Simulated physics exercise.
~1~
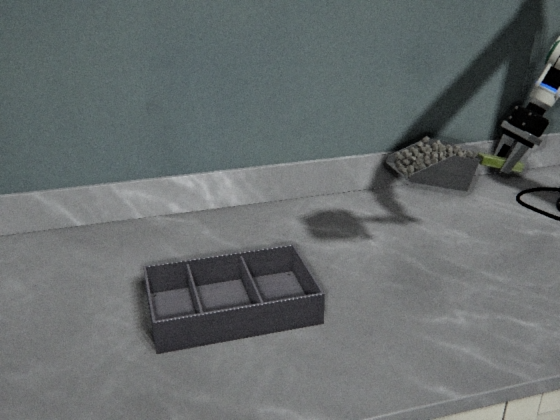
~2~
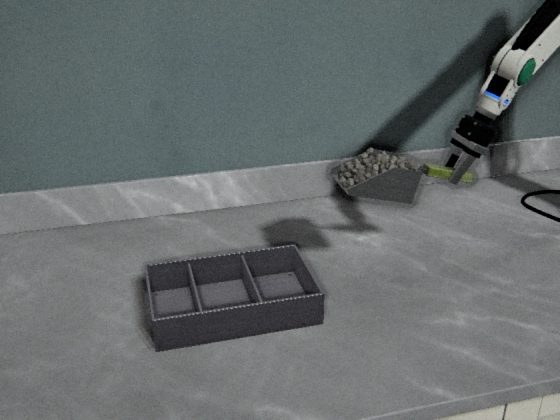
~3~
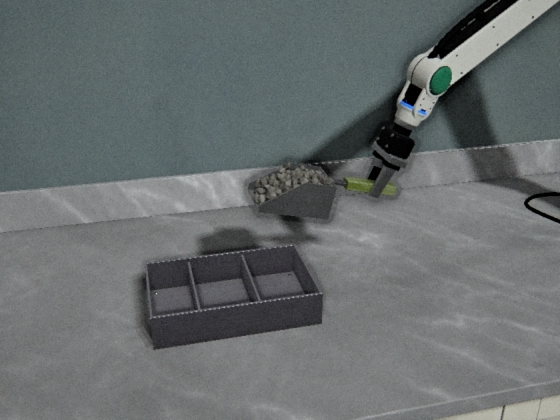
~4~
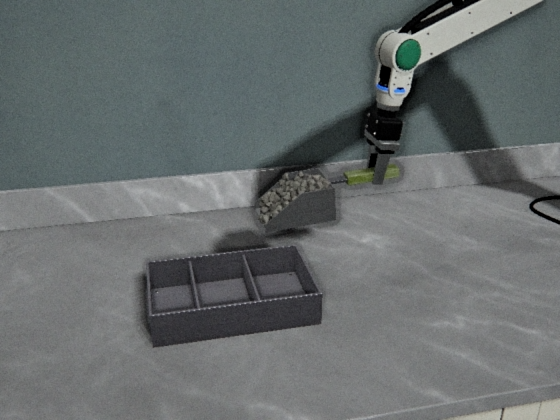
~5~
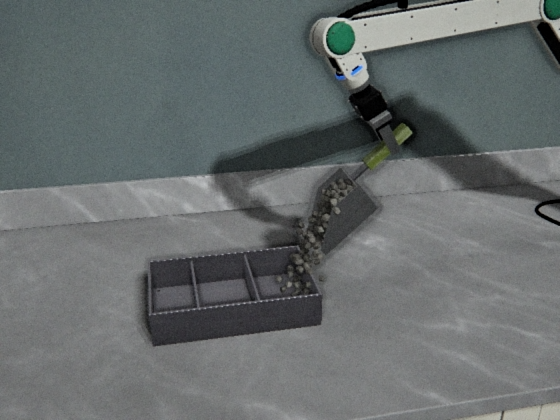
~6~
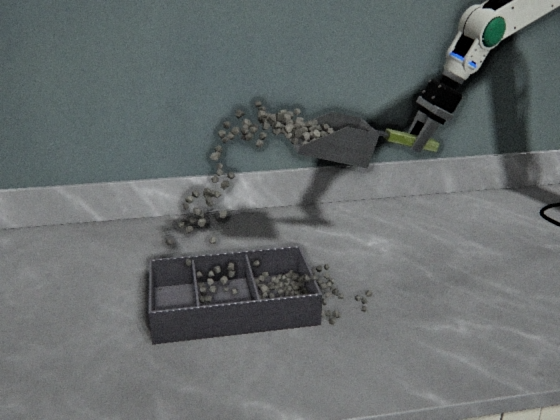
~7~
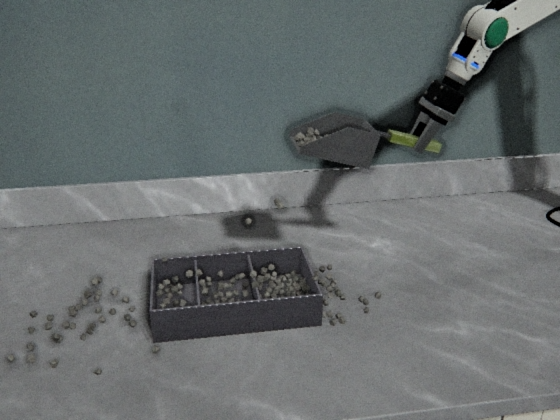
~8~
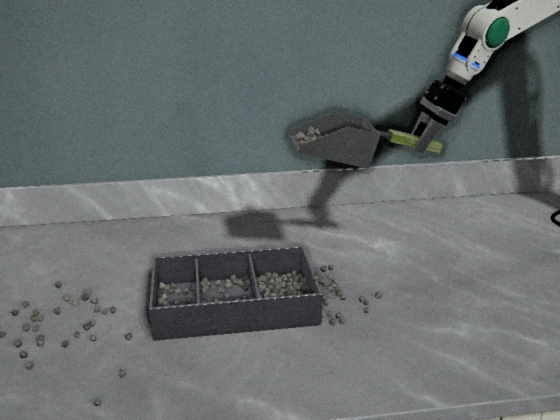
A robot arm carried a scoop heaped with small grey pebbles leftward to a three-part box, tipped some in, then swung up and back, flinging more leftward; pebbles ended in all three sections, scattered on both sides, with some still in the scoop.
